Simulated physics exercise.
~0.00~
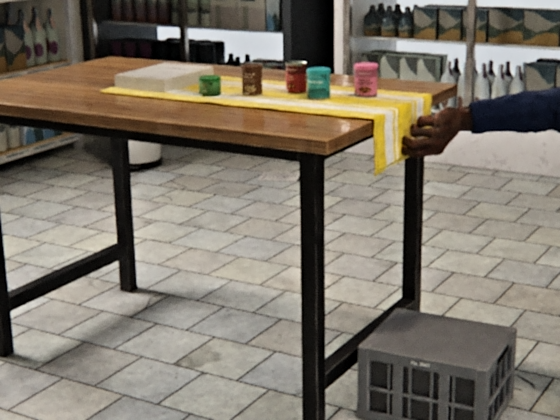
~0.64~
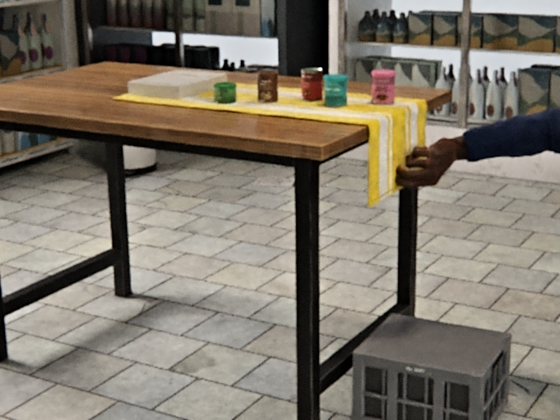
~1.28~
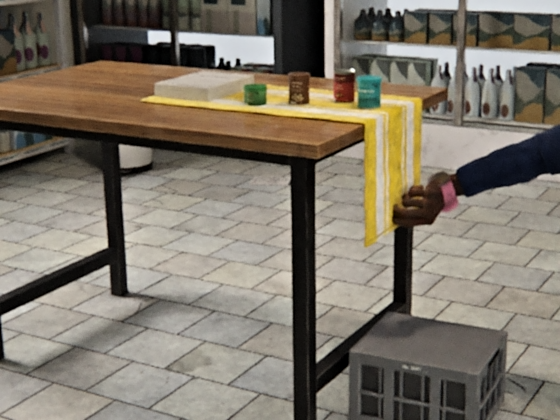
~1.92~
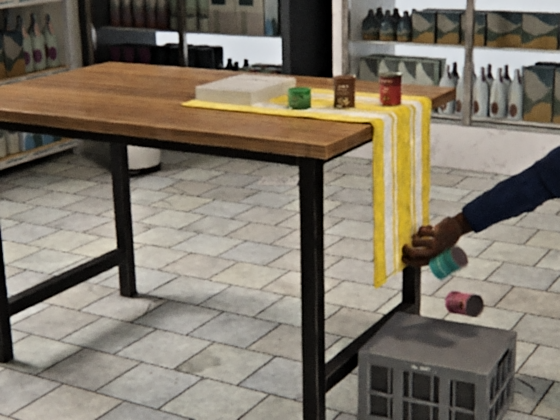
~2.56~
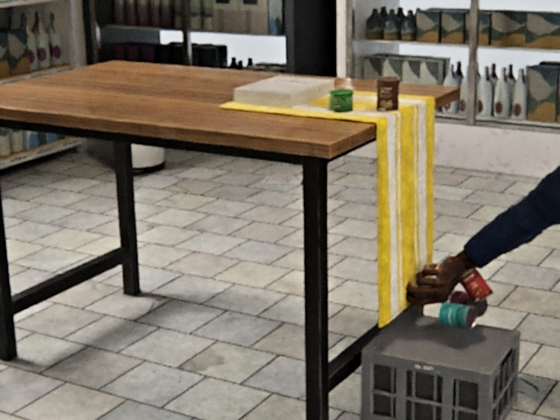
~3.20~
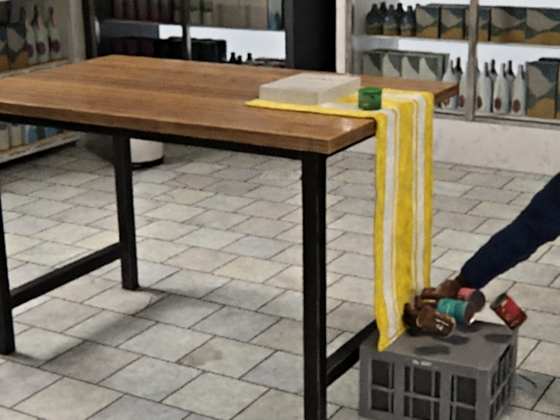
In the video, a hand pulls a yellow striped scarf down off the right end of a wooden table, and the pink, turquoise, red and brown cans fall in turn toward a grey crate. The scarf's hem ends at the crate, with the green pot and book still on the table.
